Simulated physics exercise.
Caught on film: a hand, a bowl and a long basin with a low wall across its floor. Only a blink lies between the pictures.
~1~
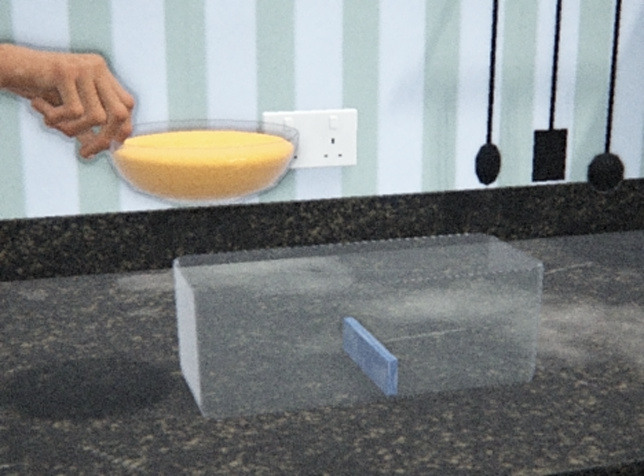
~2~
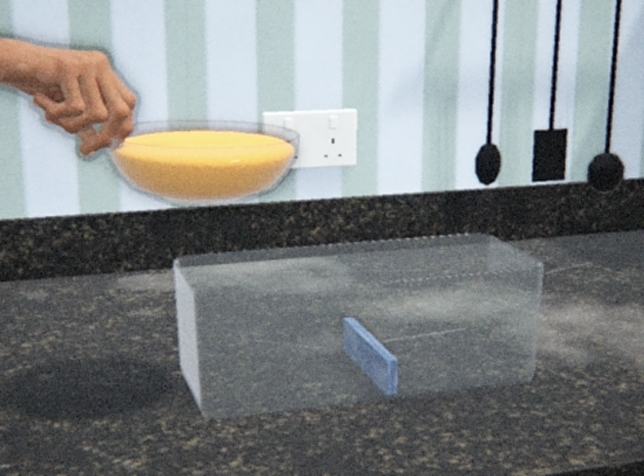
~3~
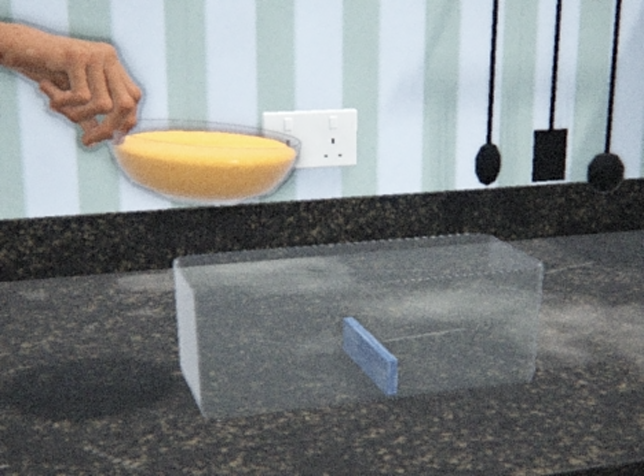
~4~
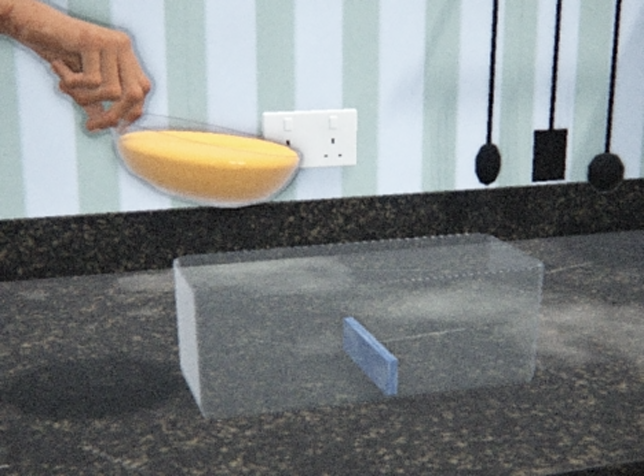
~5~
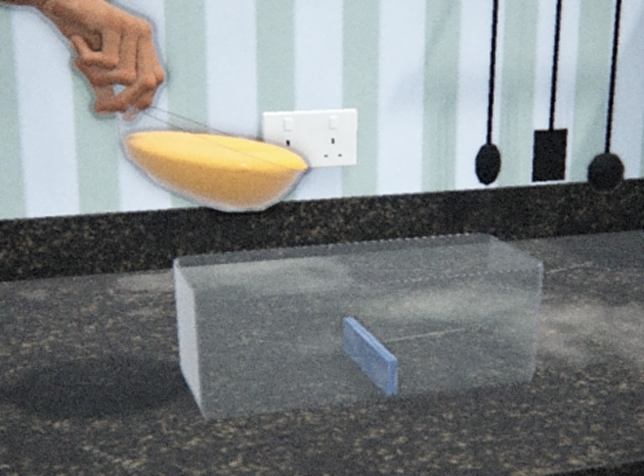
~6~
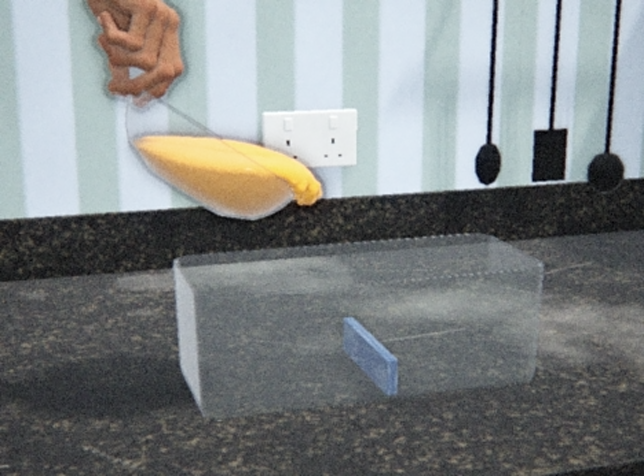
A hand tilts a glass bowl rightward until yellow juice begins running over its right rim.
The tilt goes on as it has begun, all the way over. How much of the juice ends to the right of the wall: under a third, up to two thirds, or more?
The share right of the wall is under a third.
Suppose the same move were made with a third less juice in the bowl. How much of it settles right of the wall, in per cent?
It comes to 10 per cent or so.
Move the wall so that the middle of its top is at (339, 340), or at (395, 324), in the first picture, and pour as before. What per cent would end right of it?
Roughly 50 per cent, and 10 per cent.
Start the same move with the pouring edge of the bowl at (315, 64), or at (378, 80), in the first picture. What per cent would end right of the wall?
The first gives 50 %, the second 70 %.
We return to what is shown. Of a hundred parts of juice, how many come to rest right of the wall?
Near 25 %.
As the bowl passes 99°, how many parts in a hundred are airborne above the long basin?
Close to 5 per cent.
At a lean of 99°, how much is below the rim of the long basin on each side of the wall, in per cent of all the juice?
Some 75 per cent left and 15 right.
A moment on, the bowl is tipped on its side and 2 per cent is still to pour, 77 is left of the wall and 13 right of it.
Next, the bowl is tipped right over and 0 per cent is still to pour, 63 is left of the wall and 23 right of it.
Then the bowl is tipped right over and 0 per cent is still to pour, 65 is left of the wall and 24 right of it.
Later the bowl is tipped right over and 0 per cent is still to pour, 65 is left of the wall and 24 right of it.
At rest 65 per cent lies left of the wall, 24 right of it and 11 outside.
